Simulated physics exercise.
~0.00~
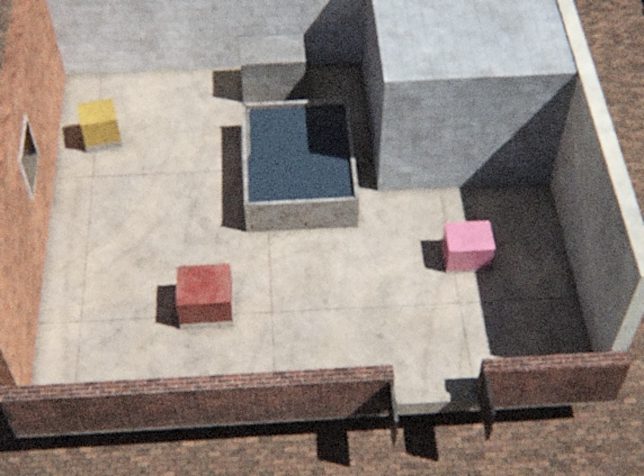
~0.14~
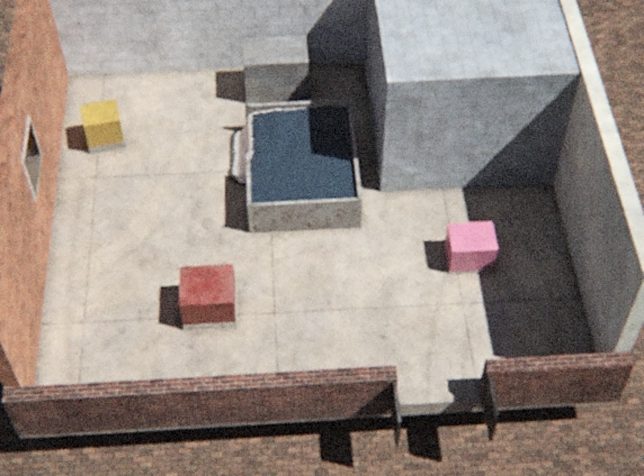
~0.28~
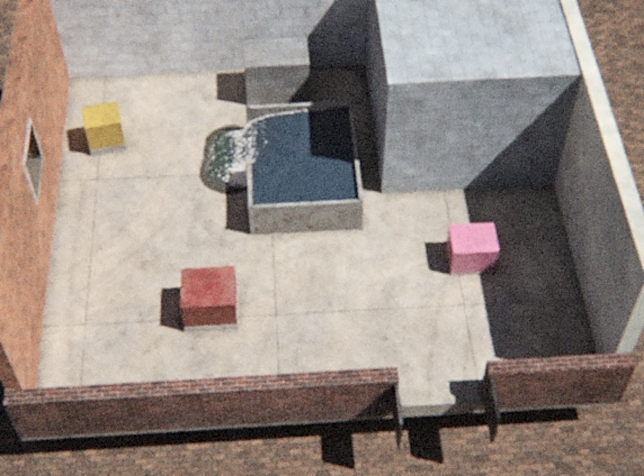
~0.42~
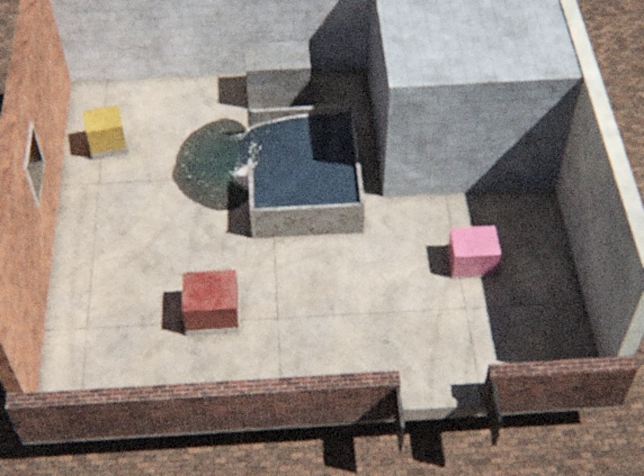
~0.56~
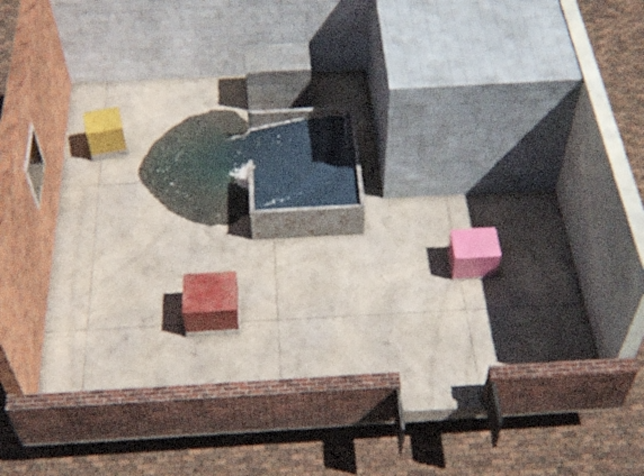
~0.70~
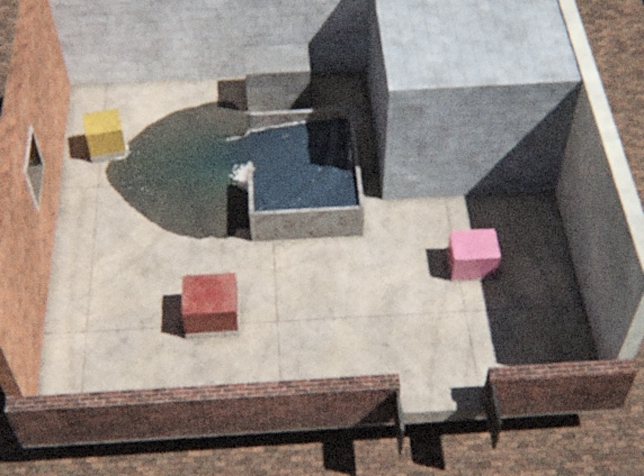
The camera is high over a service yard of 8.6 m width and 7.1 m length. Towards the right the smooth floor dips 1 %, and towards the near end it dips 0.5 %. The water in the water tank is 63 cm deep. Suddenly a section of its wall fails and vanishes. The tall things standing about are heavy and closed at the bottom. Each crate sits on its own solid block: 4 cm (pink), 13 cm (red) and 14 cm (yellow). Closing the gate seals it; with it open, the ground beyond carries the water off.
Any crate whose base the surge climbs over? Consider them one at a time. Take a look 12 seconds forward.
Pink crate climbed over, red crate not climbed over, yellow crate climbed over.
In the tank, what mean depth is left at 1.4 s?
44 cm.
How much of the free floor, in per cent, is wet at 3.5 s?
Around 35 per cent wet.
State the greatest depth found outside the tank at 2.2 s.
Up to near 36 cm.
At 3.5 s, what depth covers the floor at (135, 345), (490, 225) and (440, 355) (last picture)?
Around 3 cm, 0 cm and 0 cm, in the order given.
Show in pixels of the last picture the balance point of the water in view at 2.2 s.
I'd put it close to (225, 176).
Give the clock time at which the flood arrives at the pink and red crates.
Pink: 8.0 s; red: 2.4 s.
After 1.4 s water covers 20 % of the floor and is deepest (36 cm) near (246, 164); pink plinth not reached, red plinth not reached, yellow plinth reached.
After 2.2 s water covers 30 % of the floor and is deepest (36 cm) near (81, 86); pink plinth not reached, red plinth not reached, yellow plinth reached.
After 3.5 s water covers 35 % of the floor and is deepest (28 cm) near (64, 158); pink plinth not reached, red plinth reached, yellow plinth reached.
After 7.0 s water covers 65 % of the floor and is deepest (15 cm) near (357, 74); pink plinth not reached, red plinth reached, yellow plinth reached.
After 12.0 s water covers 95 % of the floor and is deepest (14 cm) near (598, 387); highest at the pink plinth 9 cm, highest at the red plinth 10 cm, highest at the yellow plinth 28 cm.
